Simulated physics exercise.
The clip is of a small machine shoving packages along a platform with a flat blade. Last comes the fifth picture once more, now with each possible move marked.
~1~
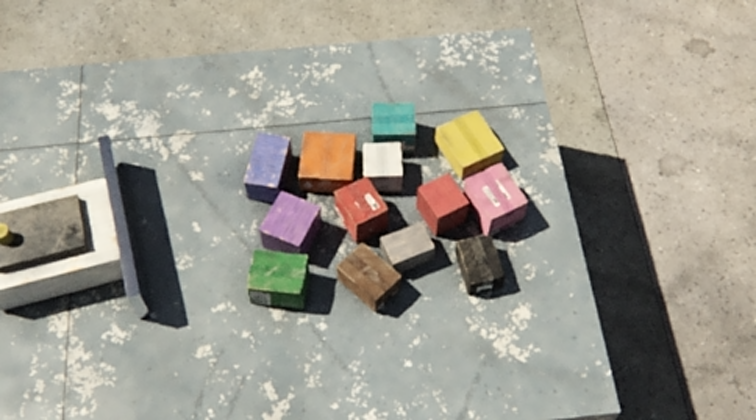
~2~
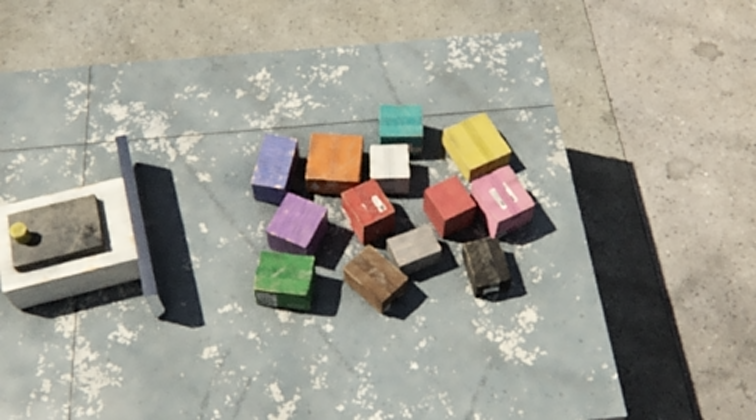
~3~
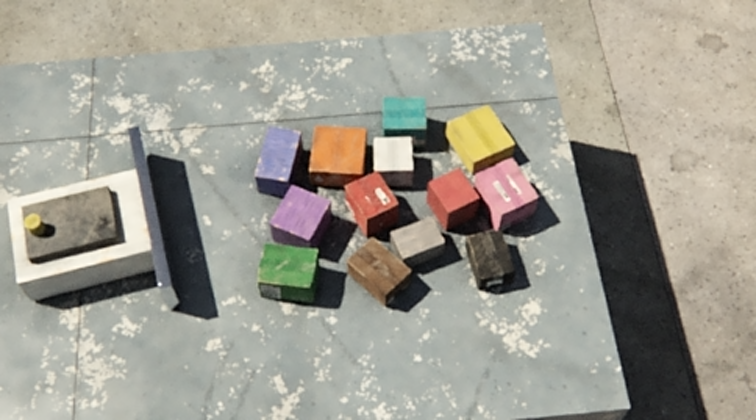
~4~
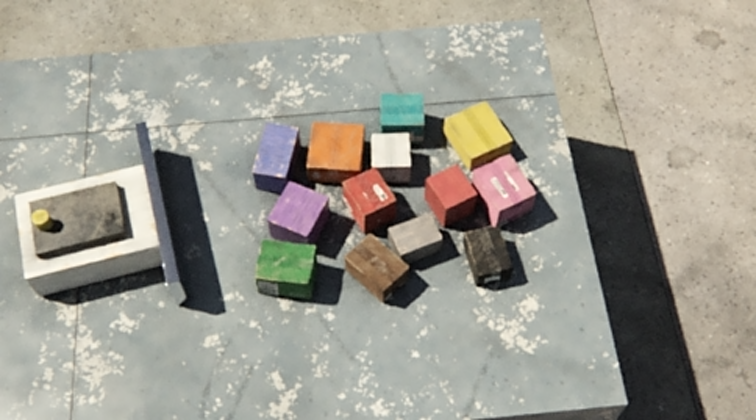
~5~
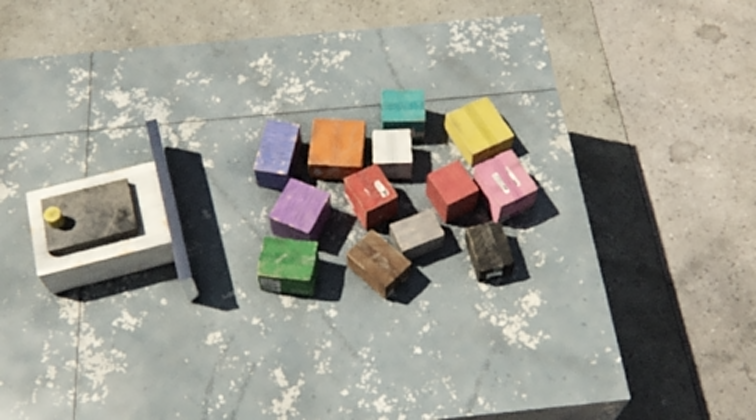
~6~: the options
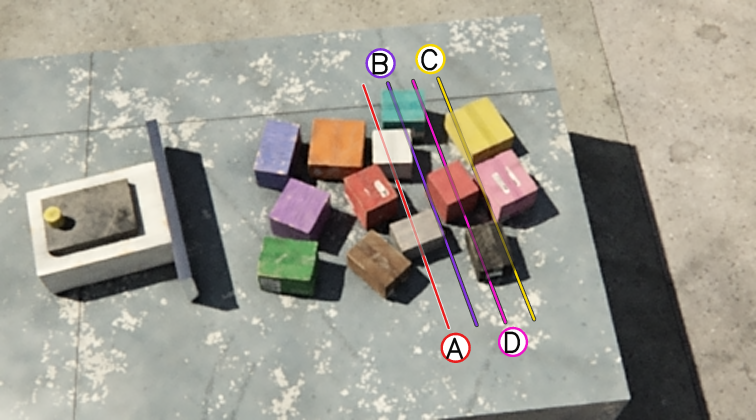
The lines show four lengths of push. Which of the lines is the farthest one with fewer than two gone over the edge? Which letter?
As far as mark B.
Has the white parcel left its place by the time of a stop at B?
Yes.
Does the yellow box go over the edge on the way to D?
Yes.
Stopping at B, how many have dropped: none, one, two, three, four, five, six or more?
The count is none.
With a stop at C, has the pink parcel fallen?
Yes.
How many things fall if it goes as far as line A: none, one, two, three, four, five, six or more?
By then, none.
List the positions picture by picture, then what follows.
In the first picture, blue crate (269, 168); green parcel (278, 279); red crate (442, 205).
In the second picture, robot (63, 229); grey crate (414, 251).
In the third picture, robot (77, 221); white parcel (393, 162).
In the fourth picture, robot (84, 217); black parcel (488, 256).
In the fifth picture, robot (96, 214); orange box (337, 150); turquoise parcel (403, 115); brown box (378, 265).
On the marked copy, A at (403, 198); B at (429, 196); C at (483, 191); D at (456, 193).
With B. Early on, robot (191, 205); green parcel (318, 259); blue crate (283, 153).
Further on, robot (288, 196); pink parcel (519, 180); yellow box (496, 128).
At the end, robot (357, 189); pink parcel (572, 163); yellow box (558, 118); none fallen.
As for the rest, A is within the limit but short; C drops five; D drops three.
